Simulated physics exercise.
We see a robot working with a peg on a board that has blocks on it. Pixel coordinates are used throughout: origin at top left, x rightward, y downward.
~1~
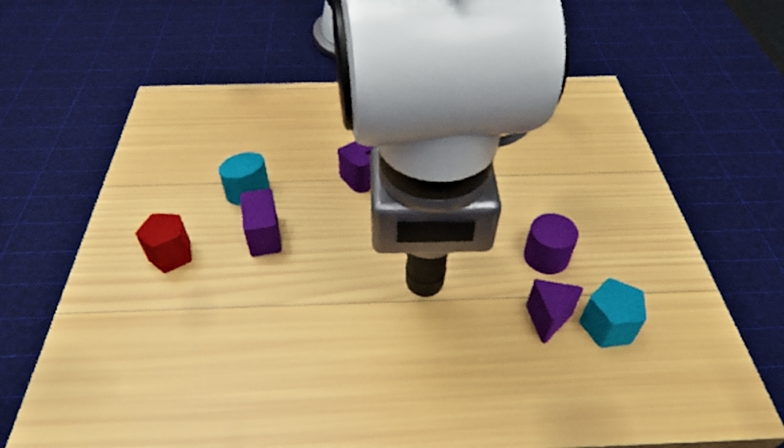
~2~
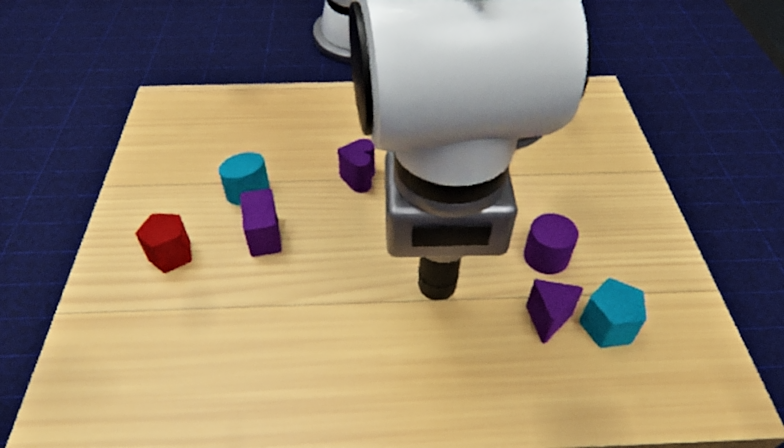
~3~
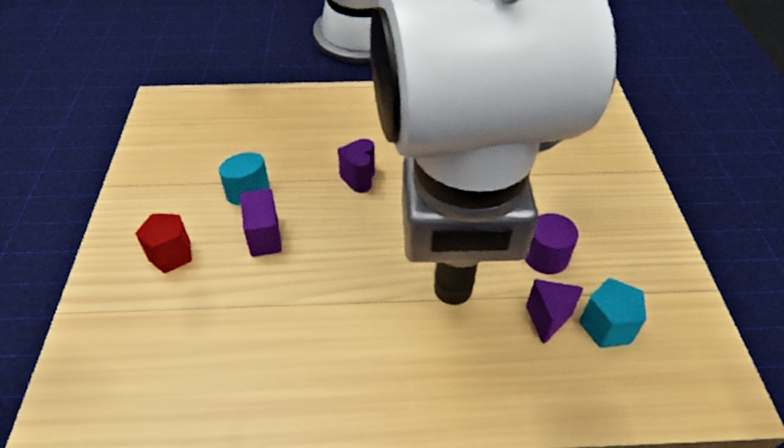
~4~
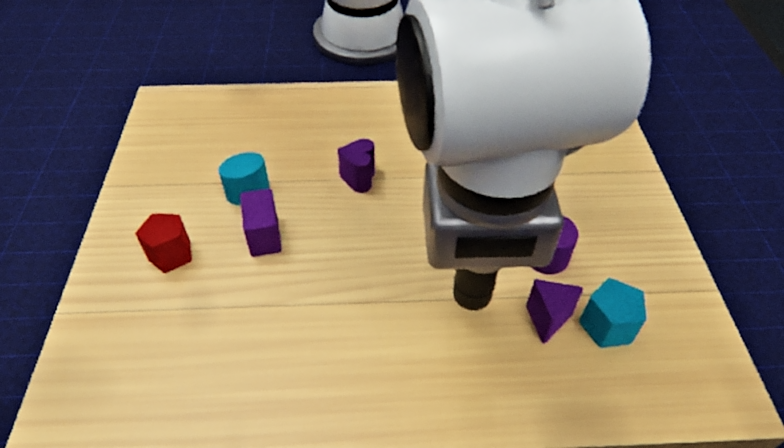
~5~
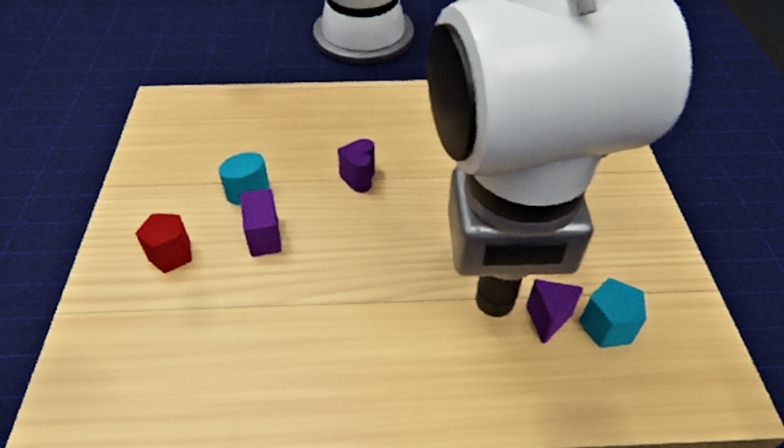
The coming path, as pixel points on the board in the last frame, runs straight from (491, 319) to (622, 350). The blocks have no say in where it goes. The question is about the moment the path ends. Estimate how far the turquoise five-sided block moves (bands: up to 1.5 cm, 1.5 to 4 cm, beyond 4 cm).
The displacement of the turquoise five-sided block is 1.5-4 cm.
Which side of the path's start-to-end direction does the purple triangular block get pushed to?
That block drifts left.
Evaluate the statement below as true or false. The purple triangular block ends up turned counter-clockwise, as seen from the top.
That is true.
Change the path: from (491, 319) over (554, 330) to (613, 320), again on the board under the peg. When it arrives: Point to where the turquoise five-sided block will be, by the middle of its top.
Pixel (675, 293).
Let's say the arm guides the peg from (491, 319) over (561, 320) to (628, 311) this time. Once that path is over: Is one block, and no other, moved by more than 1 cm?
My answer is no.
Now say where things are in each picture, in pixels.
In the first frame, peg tip (425, 282); block tops, purple disc (555, 230); purple triangular block (557, 295); turquoise five-sided block (621, 301).
In the second frame, peg (437, 286); blocks unchanged.
In the third frame, peg (453, 290); blocks unchanged.
In the fourth frame, peg (472, 295); blocks unchanged.
In the fifth frame, peg (495, 302); purple disc hidden; purple triangular block (557, 295); turquoise five-sided block (621, 301).
What follows on the original path. One third of the way, peg (541, 312); purple triangular block (577, 295), turned 15° anticlockwise; turquoise five-sided block (625, 301).
Two thirds of the way, peg (586, 322); purple triangular block (599, 286), turned 40° anticlockwise; turquoise five-sided block (641, 299), turned 30° clockwise.
At the end, peg (632, 333); purple disc in place; purple triangular block (604, 283), turned 45° anticlockwise; turquoise five-sided block (654, 294), turned 30° clockwise.
